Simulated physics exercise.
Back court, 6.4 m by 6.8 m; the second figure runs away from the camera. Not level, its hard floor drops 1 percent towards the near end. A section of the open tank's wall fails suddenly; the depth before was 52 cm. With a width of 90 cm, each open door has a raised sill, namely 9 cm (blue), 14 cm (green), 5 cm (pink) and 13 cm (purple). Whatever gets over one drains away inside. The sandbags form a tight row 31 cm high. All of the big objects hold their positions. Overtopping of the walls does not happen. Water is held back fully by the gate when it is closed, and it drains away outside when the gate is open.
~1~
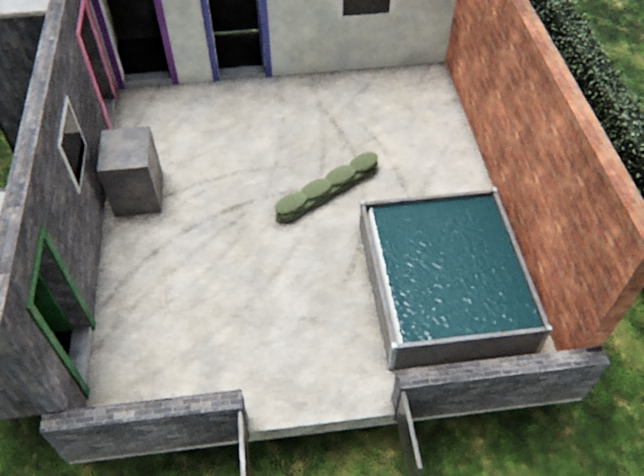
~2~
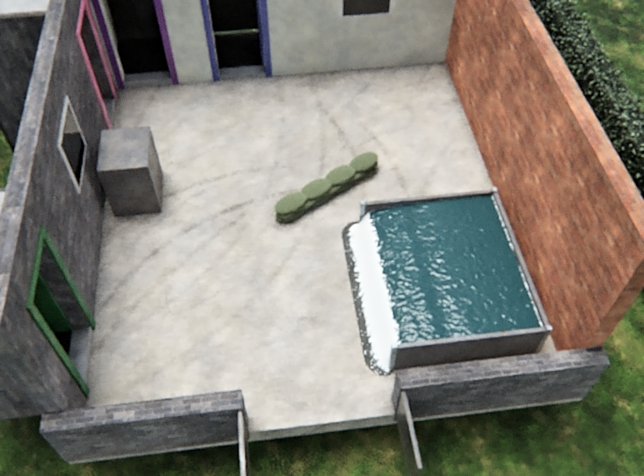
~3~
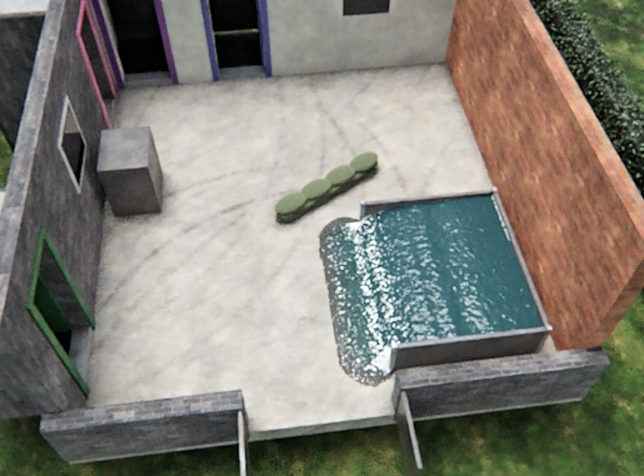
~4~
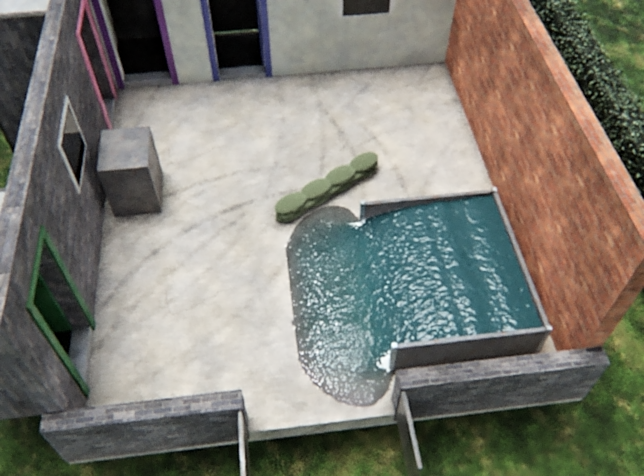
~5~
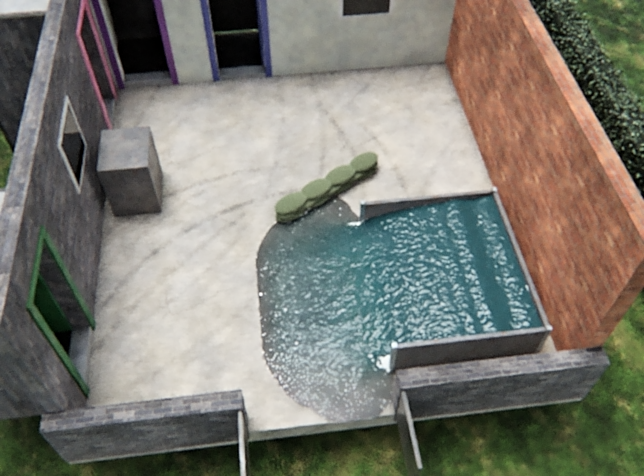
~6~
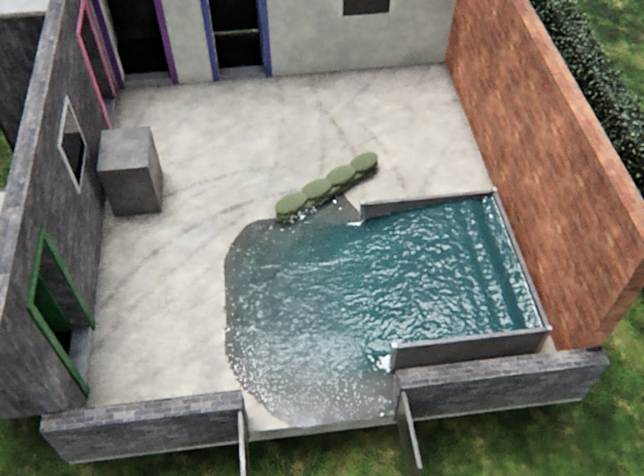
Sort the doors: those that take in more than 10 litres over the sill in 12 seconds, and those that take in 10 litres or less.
Sorted: The blue door takes in 10 litres or less; the green door takes in more; the pink door takes in 10 litres or less; the purple door takes in 10 litres or less.
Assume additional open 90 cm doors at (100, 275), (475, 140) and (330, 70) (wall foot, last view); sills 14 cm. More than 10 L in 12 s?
Door 1: Higher; door 2: Lower; door 3: Lower.
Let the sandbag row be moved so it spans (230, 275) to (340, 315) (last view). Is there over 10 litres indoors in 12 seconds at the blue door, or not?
Limit check - blue: Pass, within.
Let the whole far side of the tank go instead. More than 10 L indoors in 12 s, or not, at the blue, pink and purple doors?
Here's how it goes: Blue falls short, pink exceeds it, purple falls short.
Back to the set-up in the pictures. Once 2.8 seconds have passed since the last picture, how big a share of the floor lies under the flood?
Around 45 per cent.
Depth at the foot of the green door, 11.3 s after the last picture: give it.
Roughly 4.0 centimetres.
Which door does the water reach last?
Looks like the blue door.
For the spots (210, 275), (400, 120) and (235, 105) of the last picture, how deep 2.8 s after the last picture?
Depth readings in turn - 7, 0, 0 cm.
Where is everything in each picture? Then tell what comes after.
In the first picture, still water, 52 cm deep, in the open tank at (448, 265).
In the second picture, the front is at (358, 224), 1.3 m from the gap at (377, 286); 0.5 m2 of floor is under water; 52 cm left at the back of the open tank.
In the third picture, water pours out at (377, 287) and has run 1.4 m, to (339, 223); typically 9 cm deep outside, 52 cm at the open tank's back.
In the fourth picture, the front is at (319, 216), 1.7 m from the gap at (377, 288); 3.1 m2 of floor is under water; 52 cm left at the back of the open tank.
In the fifth picture, the front is at a hidden place, 1.9 m from the gap at (377, 288); 4.7 m2 of floor is under water; 51 cm left at the back of the open tank.
In the sixth picture, water pours out at (377, 288) and has run 2.3 m, to a hidden place; typically 6 cm deep outside, 47 cm at the open tank's back.
Then, 0.7 s after the last picture water covers 35 % of the floor and is deepest (22 cm) near (377, 337); blue door not reached, green door 10 cm at the sill, 0 L in, pink door not reached, purple door not reached.
Then, 1.5 s after the last picture water covers 40 % of the floor and is deepest (35 cm) near (84, 434); blue door not reached, green door 27 cm at the sill, 21 L in, pink door not reached, purple door not reached.
Then, 2.8 s after the last picture water covers 45 % of the floor and is deepest (27 cm) near (90, 370); blue door not reached, green door 26 cm at the sill, 105 L in, pink door 2 cm at the sill, 0 L in, purple door not reached.
Then, 6.3 s after the last picture water covers 75 % of the floor and is deepest (10 cm) near (89, 382); blue door 6 cm at the sill, 0 L in, green door 10 cm at the sill, 146 L in, pink door 3 cm at the sill, 0 L in, purple door 5 cm at the sill, 0 L in.
Then, 11.3 s after the last picture water covers 95 % of the floor and is deepest (7 cm) near (534, 308); blue door 2 cm at the sill, 0 L in, green door 4 cm at the sill, 146 L in, pink door 4 cm at the sill, 0 L in, purple door 2 cm at the sill, 0 L in.
